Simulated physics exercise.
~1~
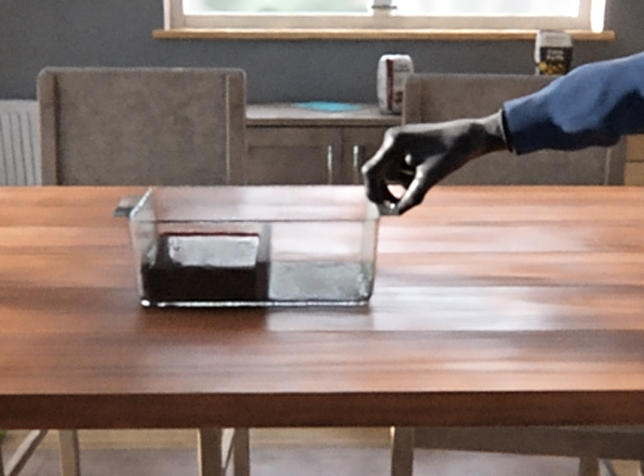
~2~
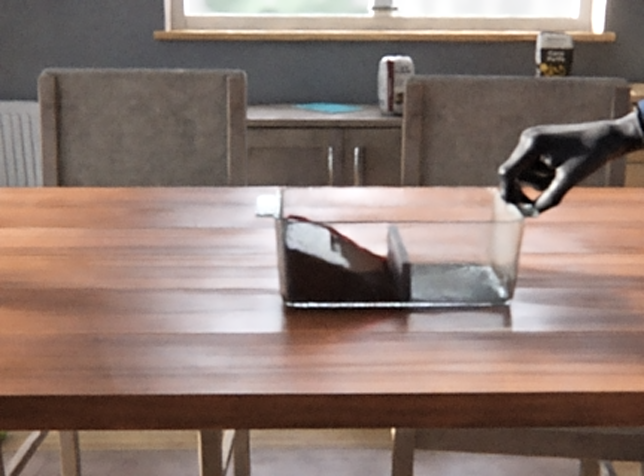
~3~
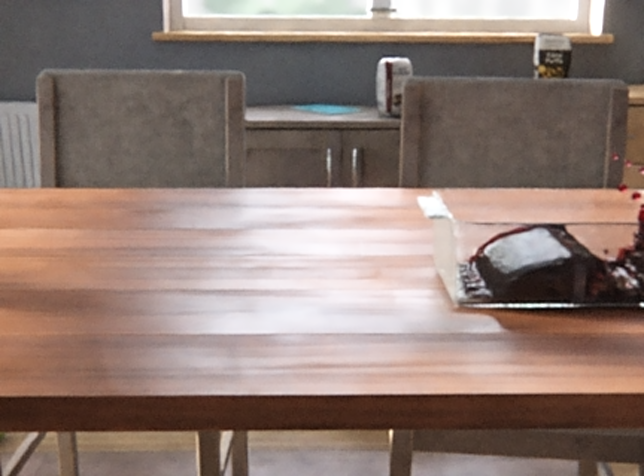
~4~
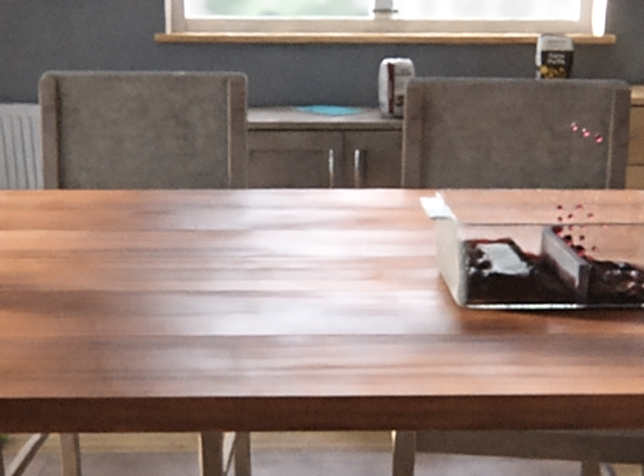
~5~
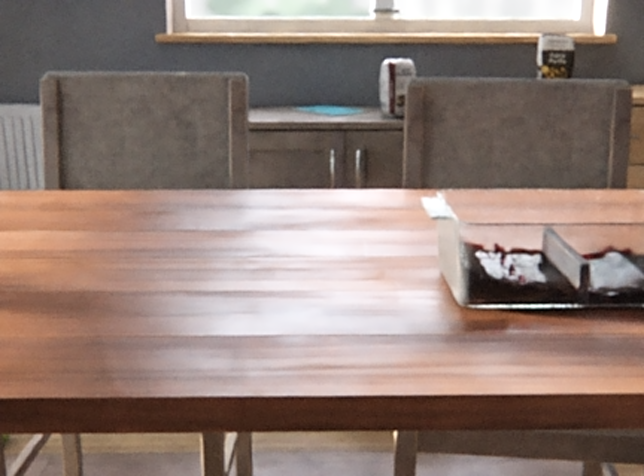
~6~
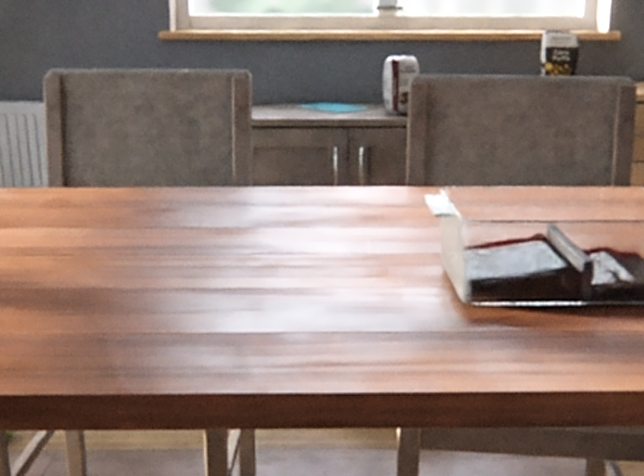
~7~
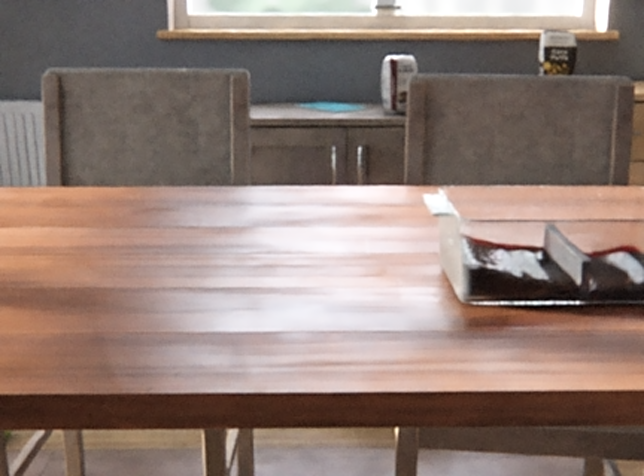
A hand dragged a clear two-part tub of dark red wine to the right across a wooden table, and the wine surged over the divider, flinging up drops, before it sloshed about and ended up with some in the right part too.
